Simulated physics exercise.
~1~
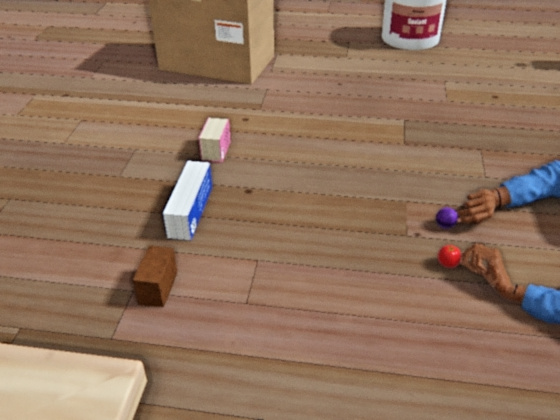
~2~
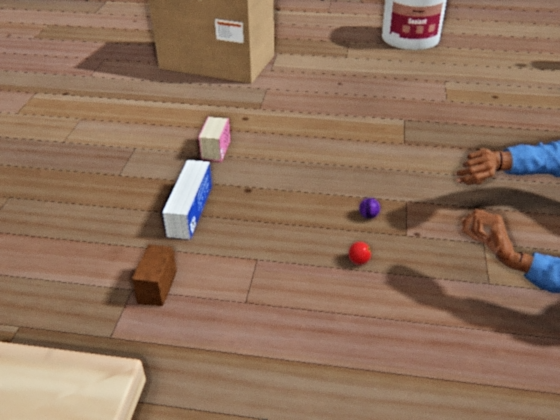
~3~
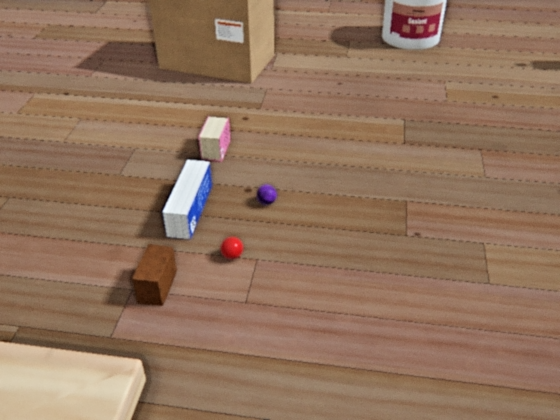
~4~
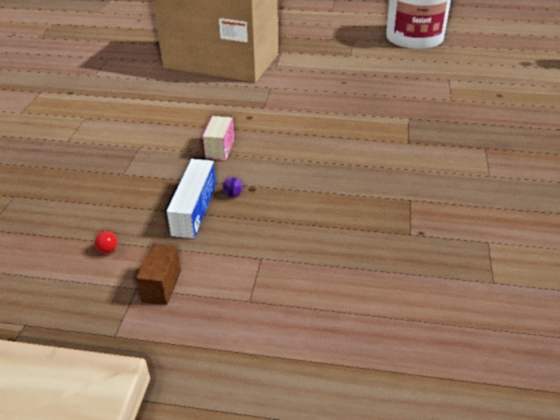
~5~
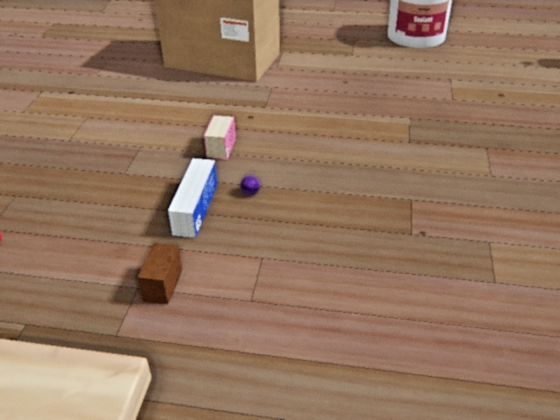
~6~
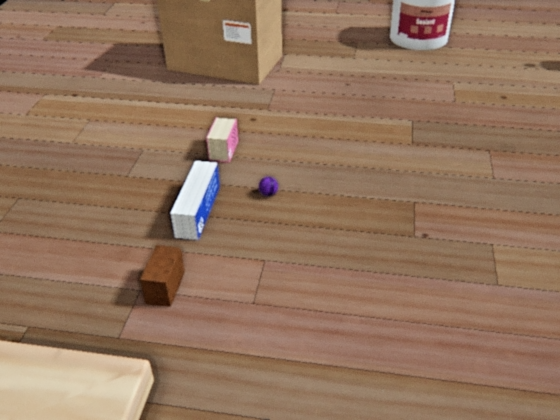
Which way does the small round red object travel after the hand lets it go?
It rolls to the left, going through the gap between the blocks and on out of view.
At the start, two hands at the right hold a purple ball and a small round red object on a wooden floor, facing a spaced row of a pink block, a blue and white block and a brown block. The hands let go and draw back as both round things roll left. The red one passes through the gap between the blue and white block and the brown one, while the purple ball hits the blue and white block. The red one rolls on out of view at the left, and the purple ball comes back a short way to the right, with the blocks still in place.
